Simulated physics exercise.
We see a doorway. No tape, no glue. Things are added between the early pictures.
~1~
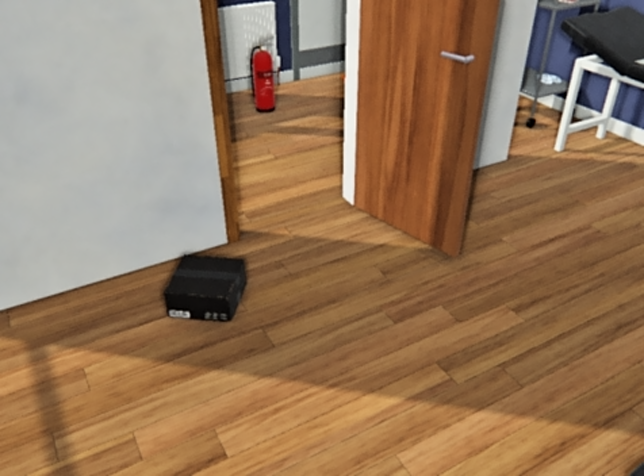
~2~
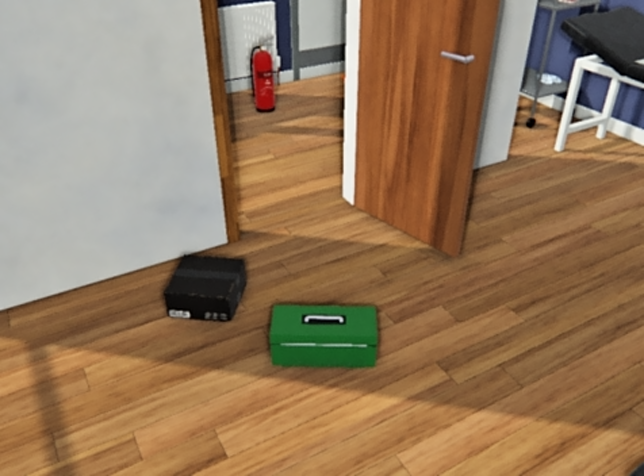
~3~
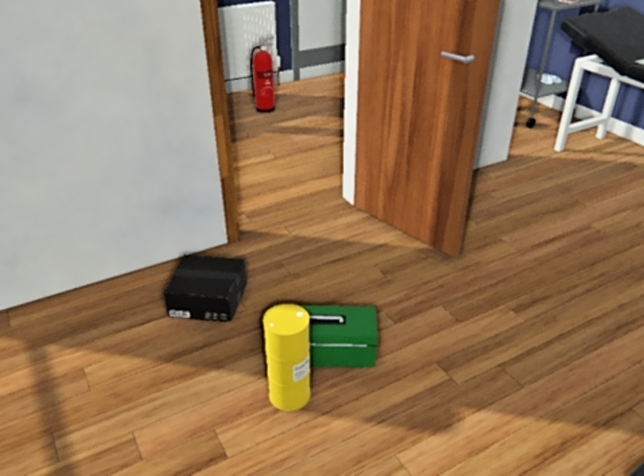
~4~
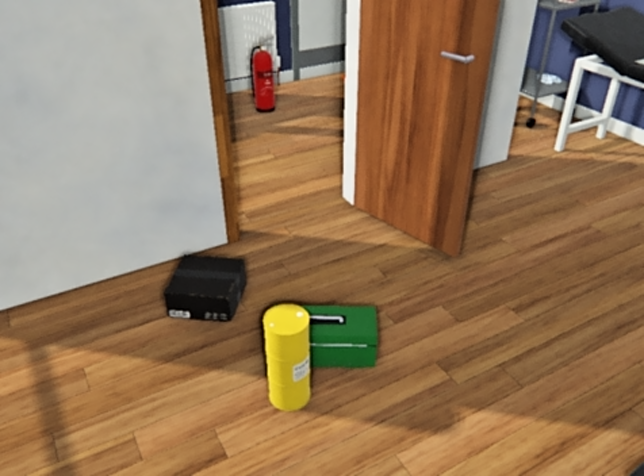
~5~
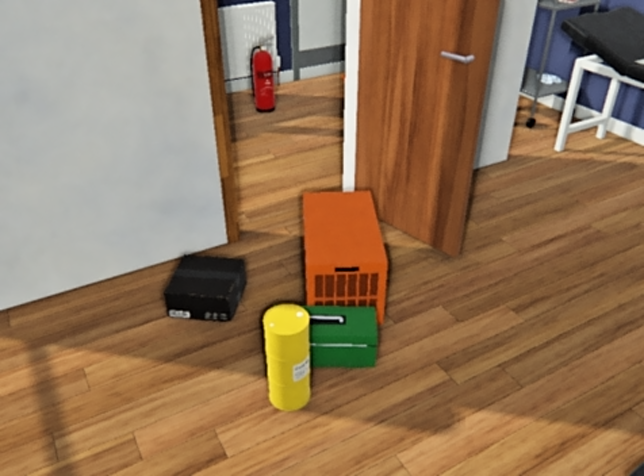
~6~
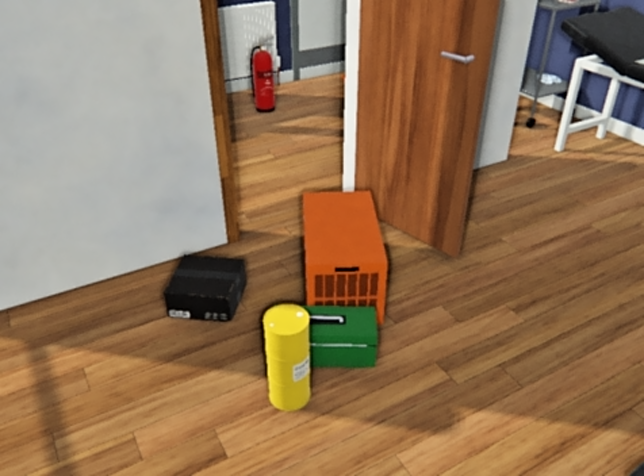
A green toolbox, a yellow canister and an orange chest appear beside a black parcel.
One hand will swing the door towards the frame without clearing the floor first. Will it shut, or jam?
In the end the door is blocked.
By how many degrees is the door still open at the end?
About 65°.
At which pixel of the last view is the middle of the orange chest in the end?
Near (333, 256).
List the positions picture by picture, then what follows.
The first frame shows door wide open and still.
The second frame shows door wide open and still; black parcel (207, 287).
The third frame shows door wide open and still; green toolbox (324, 336); black parcel (207, 287).
The fourth frame shows door wide open and still; yellow canister (288, 359); green toolbox (324, 336).
The fifth frame shows door wide open and still; black parcel (207, 287); yellow canister (288, 359).
The sixth frame shows door wide open and still; orange chest (341, 255); green toolbox (324, 336).
Then, 0.30 s later than the last frame, door at 96°.
Then, 0.50 s later than the last frame, door at 82°.
Then, 0.70 s later than the last frame, door at 66°.
Then, 0.80 s later than the last frame, door at 64°; orange chest moved a little near (334, 256).
When it is over, door at 64°; all 4 as before. End places, in pixels of the last picture, orange chest near (333, 256).
